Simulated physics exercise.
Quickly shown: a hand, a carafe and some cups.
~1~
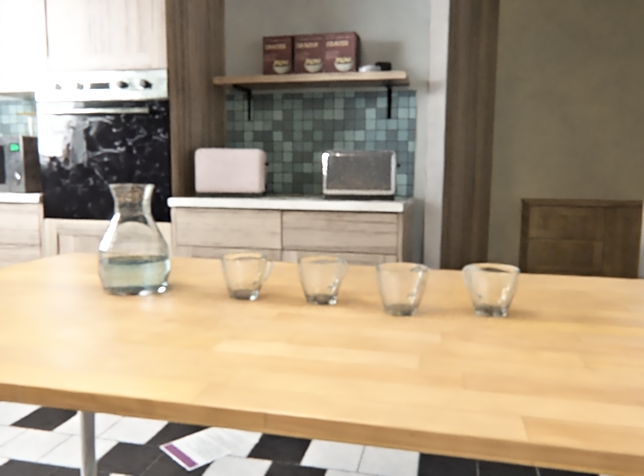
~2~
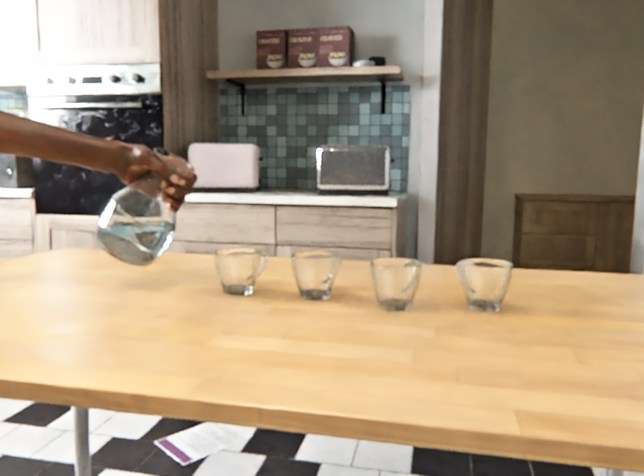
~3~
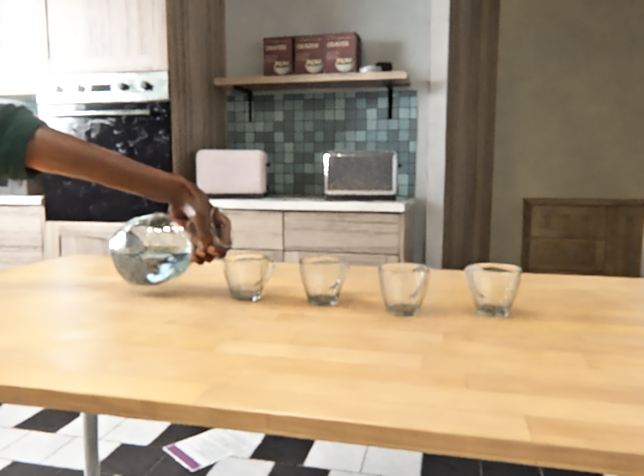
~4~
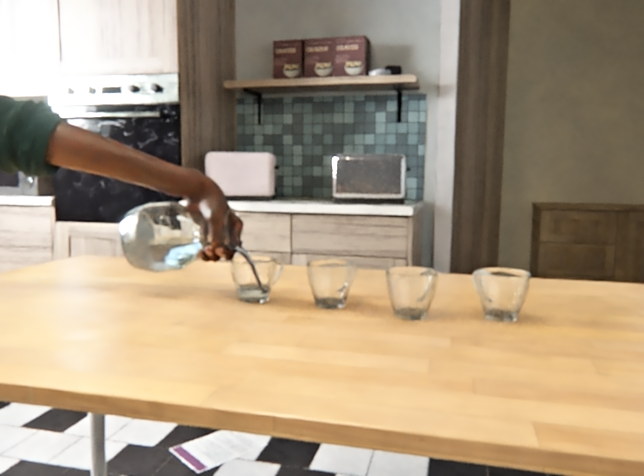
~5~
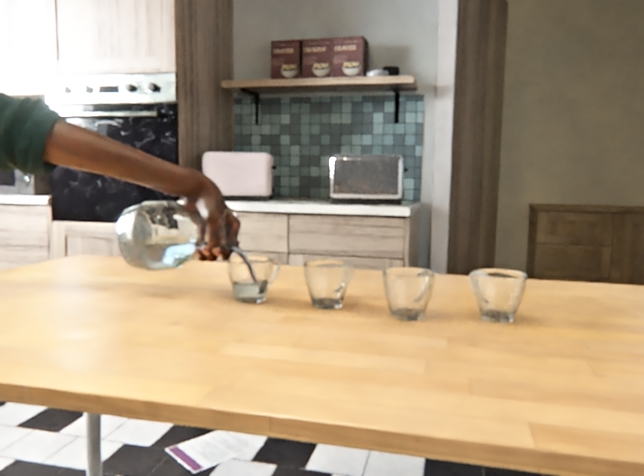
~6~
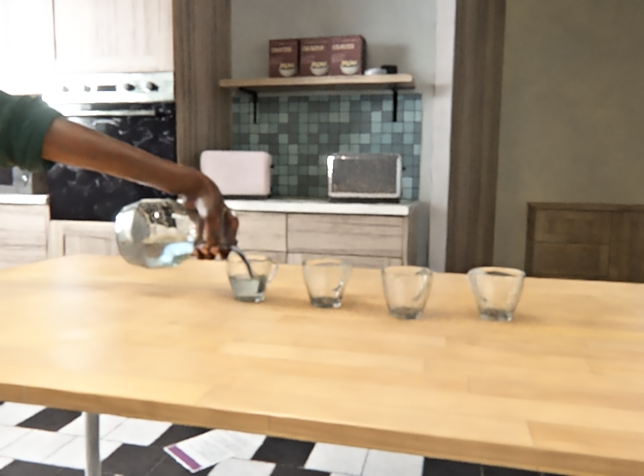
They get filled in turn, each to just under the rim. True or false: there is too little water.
True.
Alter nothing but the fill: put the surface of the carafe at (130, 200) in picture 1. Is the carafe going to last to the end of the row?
Covers it.
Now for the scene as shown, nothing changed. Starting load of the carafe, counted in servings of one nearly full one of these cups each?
About 3.0.
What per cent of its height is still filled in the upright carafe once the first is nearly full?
The level stands close to 15 percent.
Shortly, the first is about three quarters full.
Then, the first is done and the carafe has about two thirds of its load.
At the finish, the carafe is empty with two filled and the next at about three quarters of a serving.
